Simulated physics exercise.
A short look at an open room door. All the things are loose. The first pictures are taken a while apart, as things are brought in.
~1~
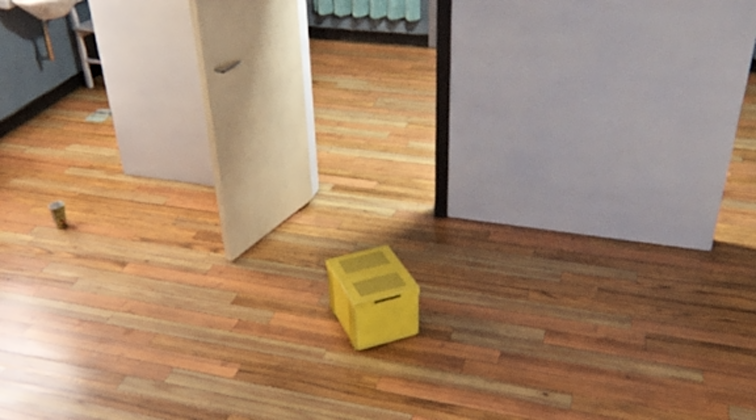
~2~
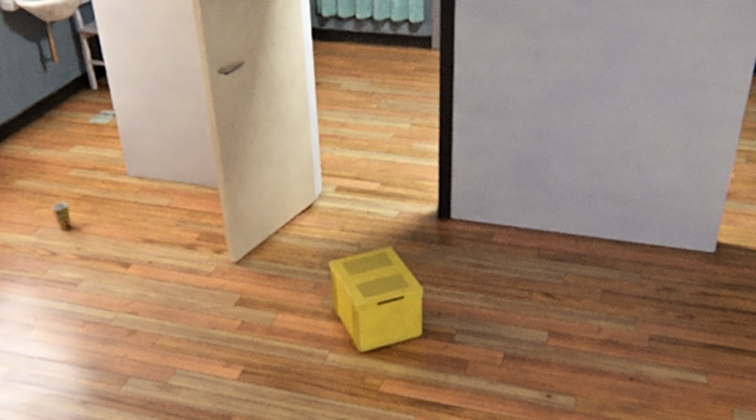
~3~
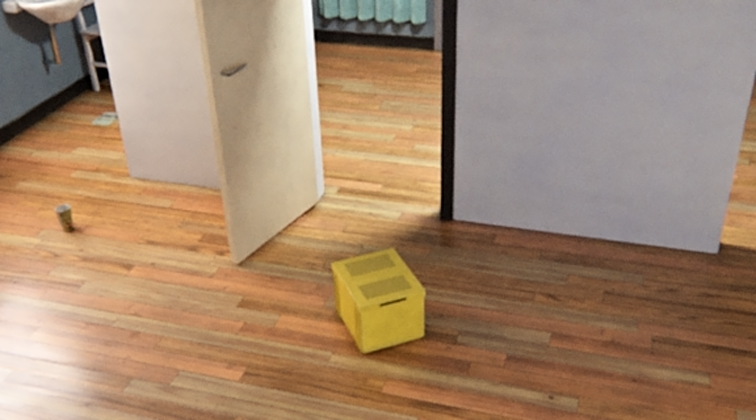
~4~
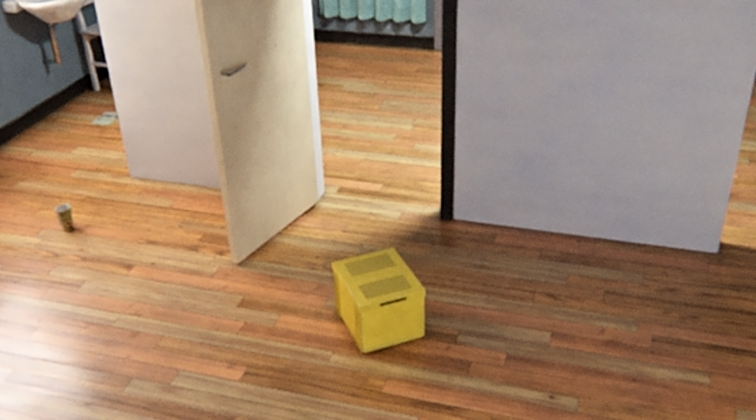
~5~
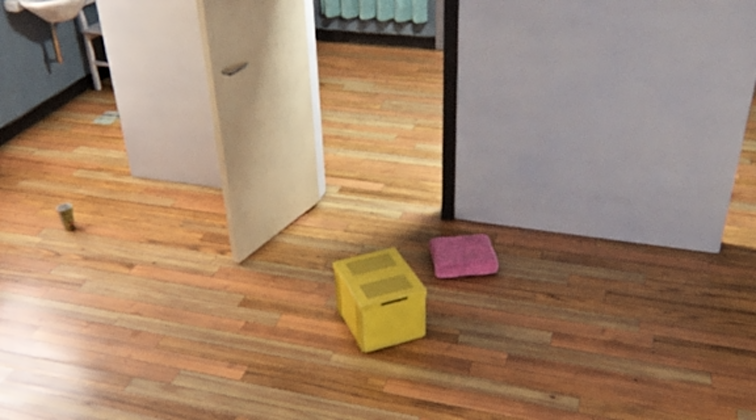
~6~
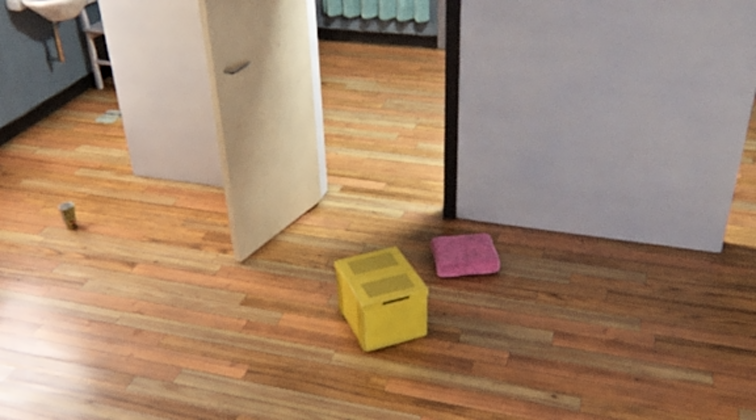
A cream door stands wide open between pale partition walls in a wood-floored room, seen from above at an angle. A yellow tote sits in front of the doorway, with a small can-like container at left, part of a sink at upper left and teal curtains beyond. The view shifts very slightly, the door stays still, and a pink cushion appears behind the tote to the right.
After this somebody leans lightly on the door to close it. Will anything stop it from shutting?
It reaches the frame.
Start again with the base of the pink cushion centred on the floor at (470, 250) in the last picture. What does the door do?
Then it shuts.
Then, 0.90 s on from there, door at 88°.
Then, 1.70 s on from there, door at 61°.
Then, 2.40 s on from there, door at 36°.
Then, 3.10 s on from there, door at 11°.
In the end, door at 0°; both unmoved. At the end, from the last picture's camera, pink cushion near (464, 255).
